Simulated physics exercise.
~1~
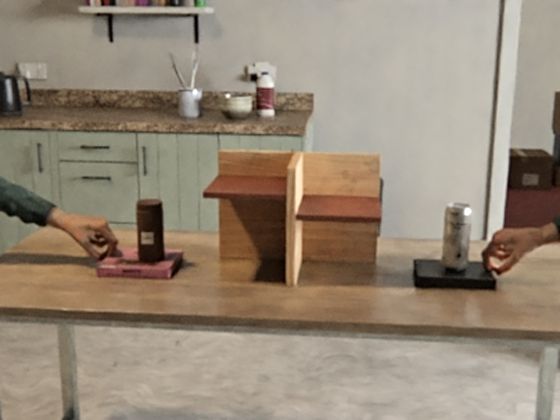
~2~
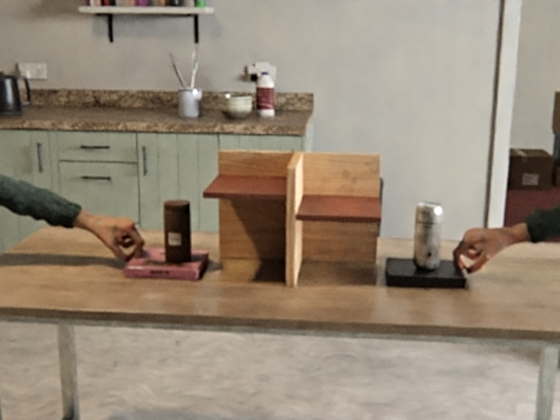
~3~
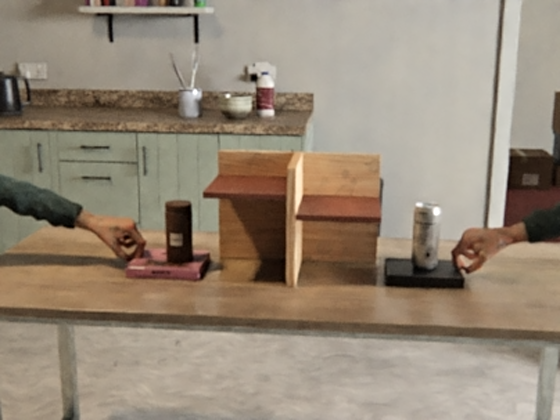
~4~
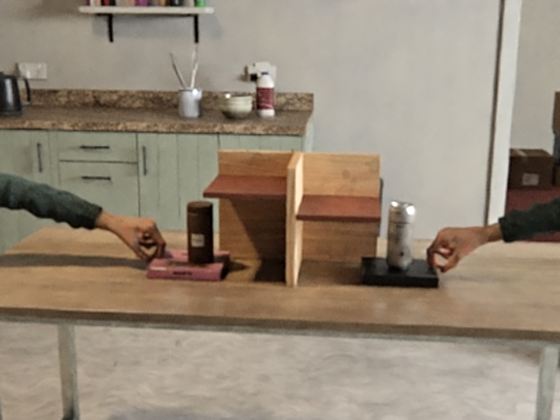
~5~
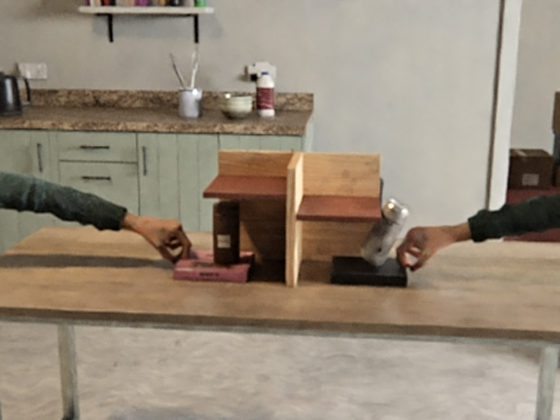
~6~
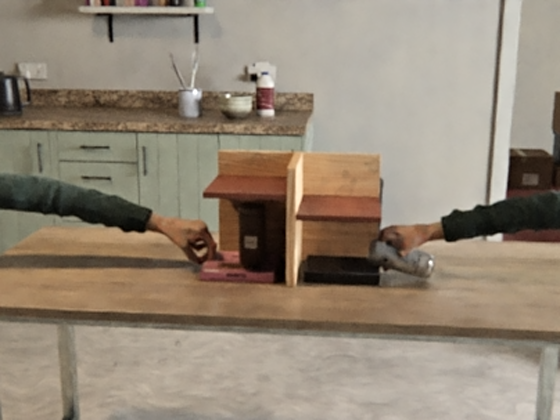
A silver can tips off its black tray at a shelf while a brown jar slides under upright.
